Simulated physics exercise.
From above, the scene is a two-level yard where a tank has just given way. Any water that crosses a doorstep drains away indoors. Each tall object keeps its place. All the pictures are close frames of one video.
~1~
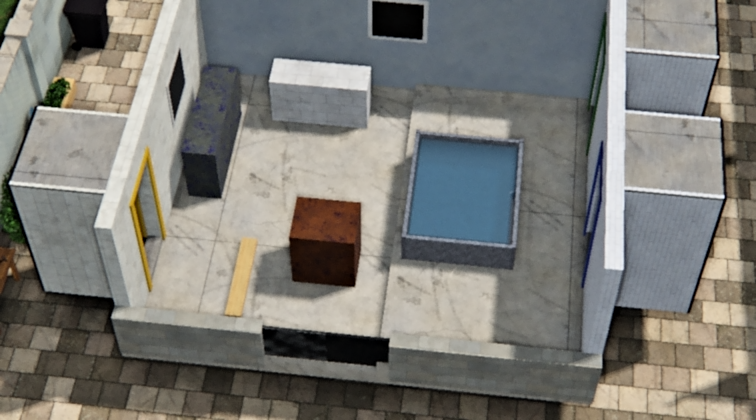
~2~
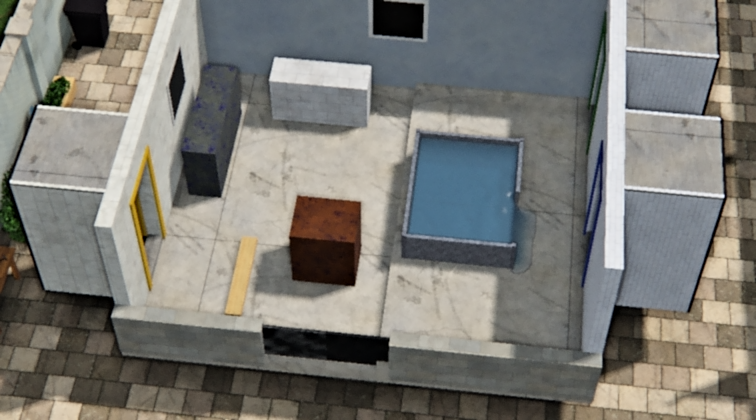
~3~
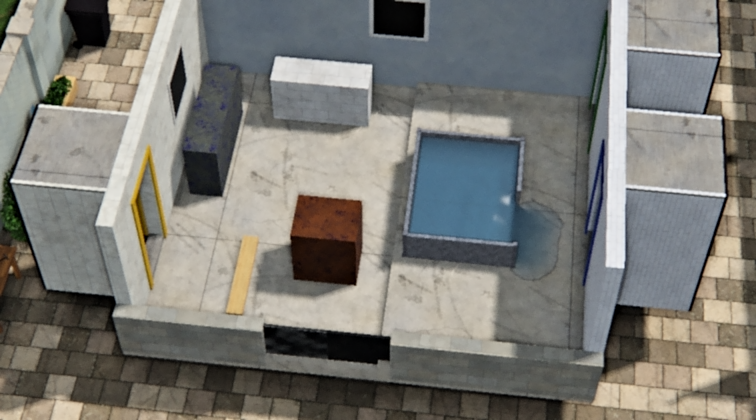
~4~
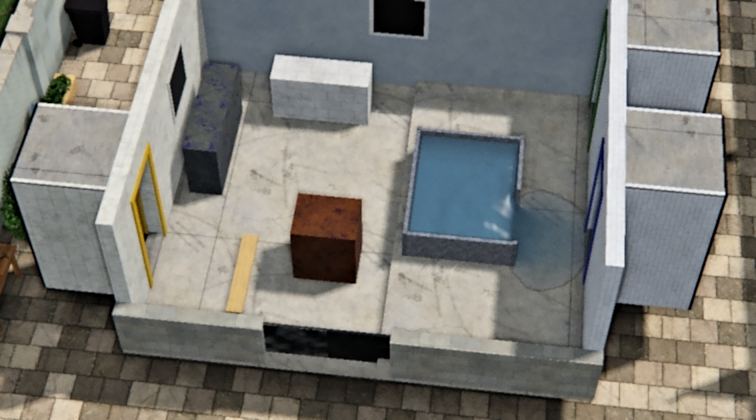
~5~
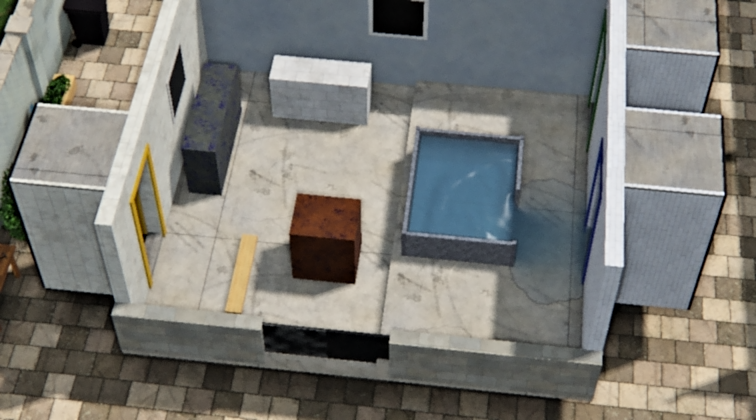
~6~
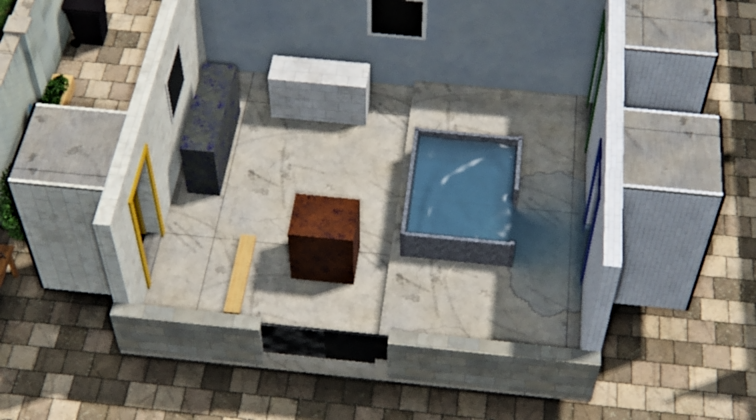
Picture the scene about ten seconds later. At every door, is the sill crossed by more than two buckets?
The yellow door is not swamped; the green door is not swamped; the blue door is swamped.
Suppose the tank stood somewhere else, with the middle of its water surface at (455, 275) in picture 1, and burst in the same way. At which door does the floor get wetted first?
That's the blue one.
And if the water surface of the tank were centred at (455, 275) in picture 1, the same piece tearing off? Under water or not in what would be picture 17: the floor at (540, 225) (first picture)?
Soaked.
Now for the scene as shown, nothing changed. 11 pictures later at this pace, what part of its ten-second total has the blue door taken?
Some 60 in a hundred.
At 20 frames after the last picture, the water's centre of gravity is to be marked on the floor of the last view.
Close to (495, 225), I reckon.
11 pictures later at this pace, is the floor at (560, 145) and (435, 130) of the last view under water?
Taking them as listed, I'd call them soaked and not wet.
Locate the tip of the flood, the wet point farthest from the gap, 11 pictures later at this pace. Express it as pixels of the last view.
The front tops out at about (584, 96).
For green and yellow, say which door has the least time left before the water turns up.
It would be the one in green.
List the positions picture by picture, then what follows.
Still water in the tank at (464, 191), in the first frame.
Water pours out at (512, 234) and has run to (526, 212), in the second frame.
The front is at (553, 216), out from the gap at (513, 233), in the third frame.
The front is at (586, 227), out from the gap at (513, 232), in the fourth frame.
Water pours out at (512, 232) and has run to (586, 201), in the fifth frame.
Water pours out at (511, 232) and has run to (585, 184), in the sixth frame.
A moment on, water covers 10 % of the floor; the yellow door not reached, the green door wet at the sill, nothing in, the blue door over two buckets in.
Next, water covers 20 % of the floor; the yellow door not reached, the green door wet at the sill, nothing in, the blue door far over two buckets in.
Then, water covers 35 % of the floor; the yellow door not reached, the green door wet at the sill, nothing in, the blue door far over two buckets in.
Later, water covers 65 % of the floor; the yellow door not reached, the green door wet at the sill, nothing in, the blue door far over two buckets in.
In the end, water covers 95 % of the floor; the yellow door wet at the sill, nothing in, the green door wet at the sill, nothing in, the blue door far over two buckets in.
